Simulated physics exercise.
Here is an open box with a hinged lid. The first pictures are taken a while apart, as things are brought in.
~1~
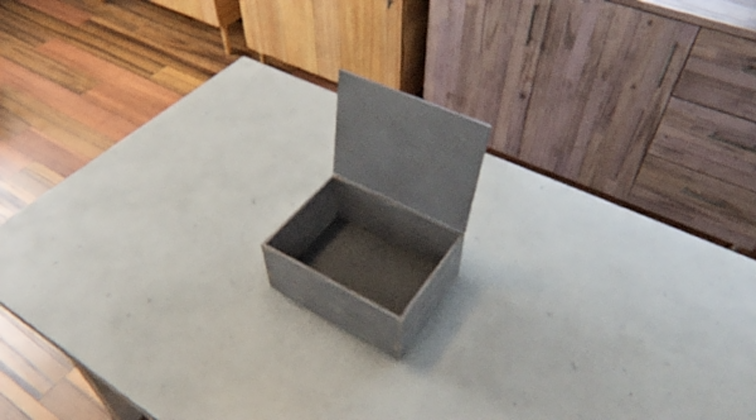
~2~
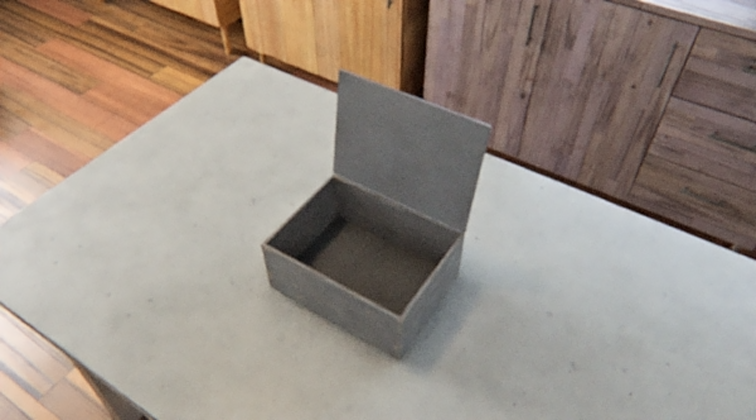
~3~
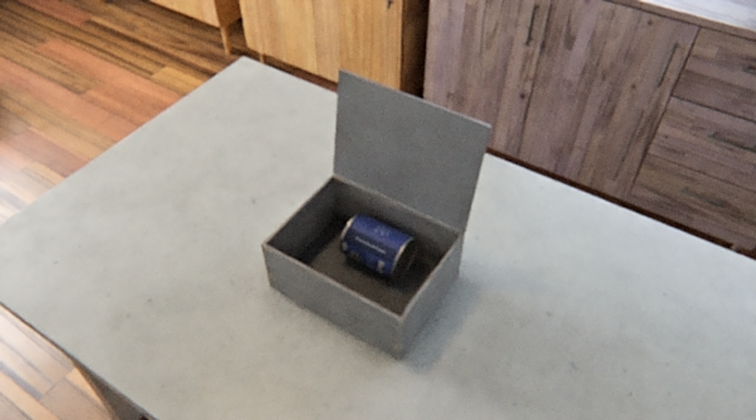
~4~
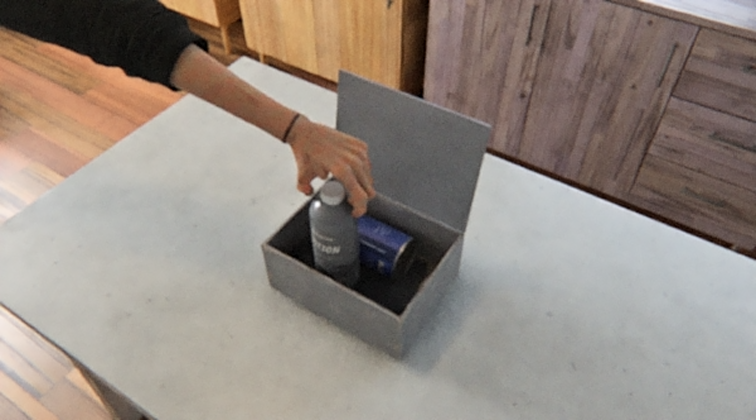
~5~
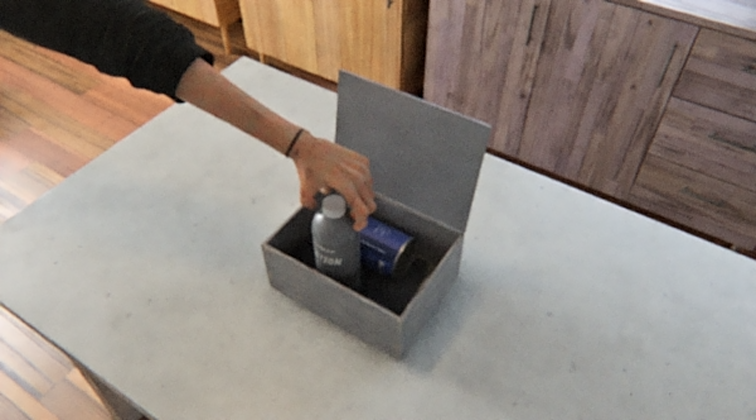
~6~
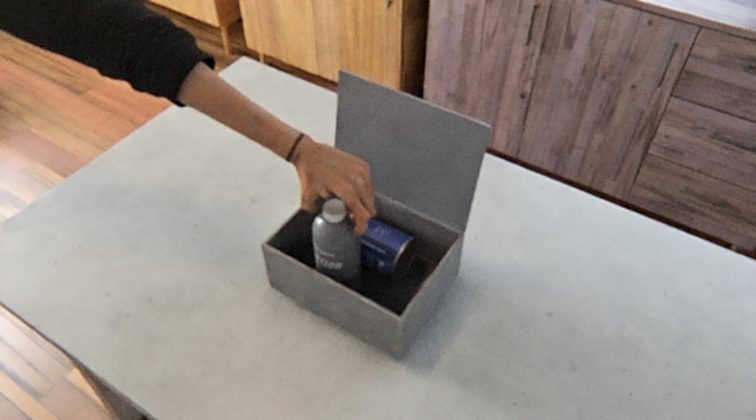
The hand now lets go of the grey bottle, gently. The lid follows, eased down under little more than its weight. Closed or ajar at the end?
Outcome: The lid stays ajar.
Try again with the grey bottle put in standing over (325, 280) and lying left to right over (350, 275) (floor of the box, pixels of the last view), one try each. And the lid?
In the first case it stays ajar; in the second case it closes.
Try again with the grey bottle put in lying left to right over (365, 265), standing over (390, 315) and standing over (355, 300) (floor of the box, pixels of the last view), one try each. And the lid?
First try: It closes; second try: It will not close; third try: It stays ajar.
Then, 1.10 s on from there, lid starting down.
Then, 1.50 s on from there, lid 64° above the rim.
Then, 1.80 s on from there, lid 44° above the rim.
Then, 3.70 s on from there, lid 39° above the rim.
In the end, lid 39° above the rim; both unmoved. At the end, from the last picture's camera, grey bottle near (338, 251).
